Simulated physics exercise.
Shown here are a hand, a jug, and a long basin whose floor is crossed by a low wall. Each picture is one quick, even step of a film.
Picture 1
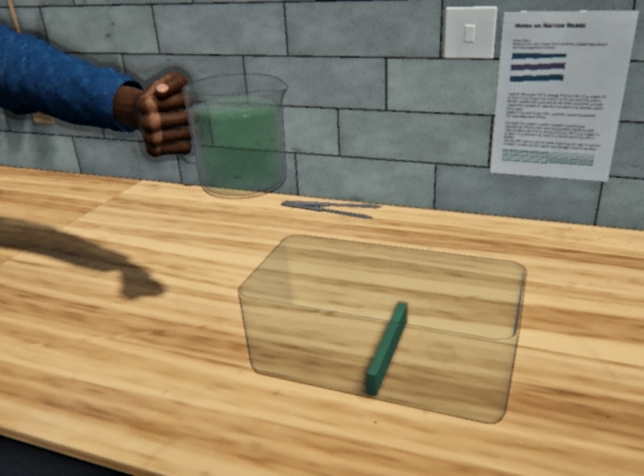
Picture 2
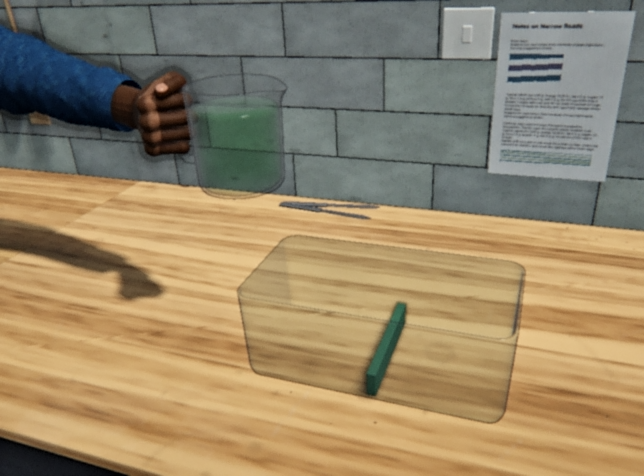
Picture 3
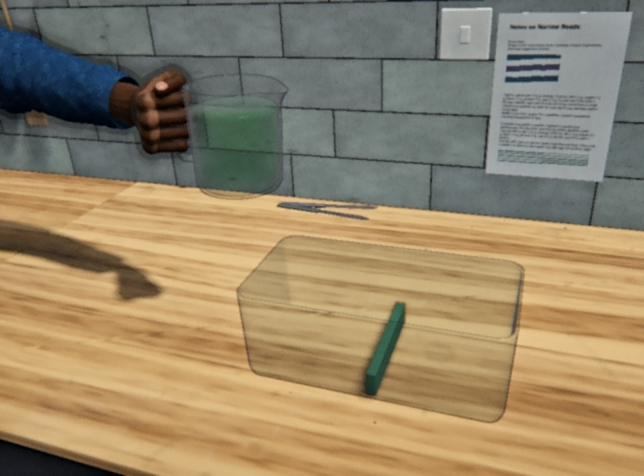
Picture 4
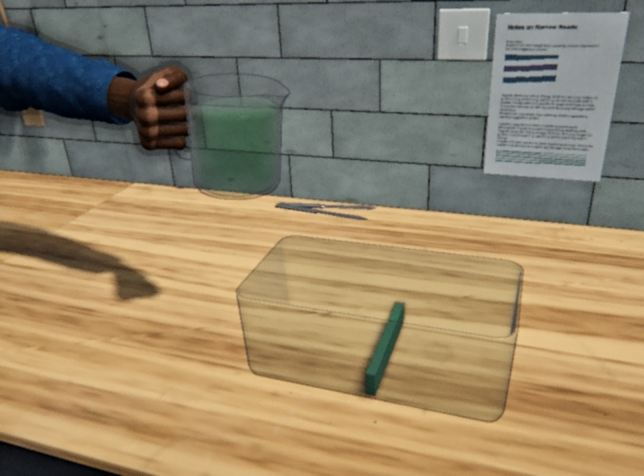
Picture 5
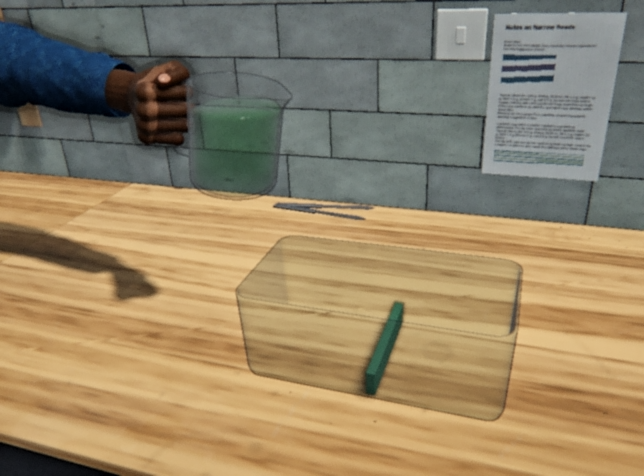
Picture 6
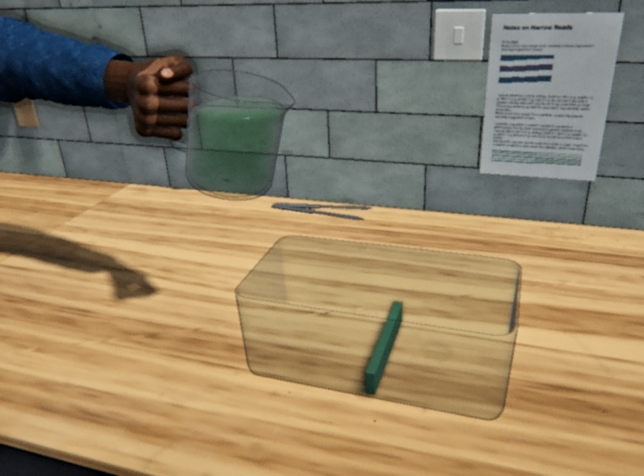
A hand in a blue sleeve held a clear jug of green liquid above a wooden counter, then slowly tilted it slightly to the right, near a see-through basin with a low green wall inside.
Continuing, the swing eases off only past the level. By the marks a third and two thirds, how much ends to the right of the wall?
I'd put the amount right of the wall under the one-third mark.
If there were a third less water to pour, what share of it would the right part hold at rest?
The share comes to roughly 10 per cent.
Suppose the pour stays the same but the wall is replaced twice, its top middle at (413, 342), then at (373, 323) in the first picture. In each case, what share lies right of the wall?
The first placement gives around 10 percent, the second 35 percent.
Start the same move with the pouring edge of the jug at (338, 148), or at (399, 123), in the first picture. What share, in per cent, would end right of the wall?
About 65 per cent, then about 85 per cent.
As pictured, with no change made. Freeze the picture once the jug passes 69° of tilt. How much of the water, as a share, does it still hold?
It works out to close to 80 percent.
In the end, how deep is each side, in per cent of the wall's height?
Roughly 80 percent left, 20 percent right.
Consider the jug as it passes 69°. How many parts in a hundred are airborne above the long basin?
Roughly 15 per cent.
A moment on, the jug is tipped part way and 79 per cent is still to pour, 5 is left of the wall and 0 right of it.
Next, the jug is tipped right over and 19 per cent is still to pour, 56 is left of the wall and 6 right of it.
Then the jug is tipped right over and 0 per cent is still to pour, 84 is left of the wall and 10 right of it.
Later the jug is tipped right over and 0 per cent is still to pour, 80 is left of the wall and 16 right of it.
At rest 80 per cent lies left of the wall, 16 right of it and 4 outside.
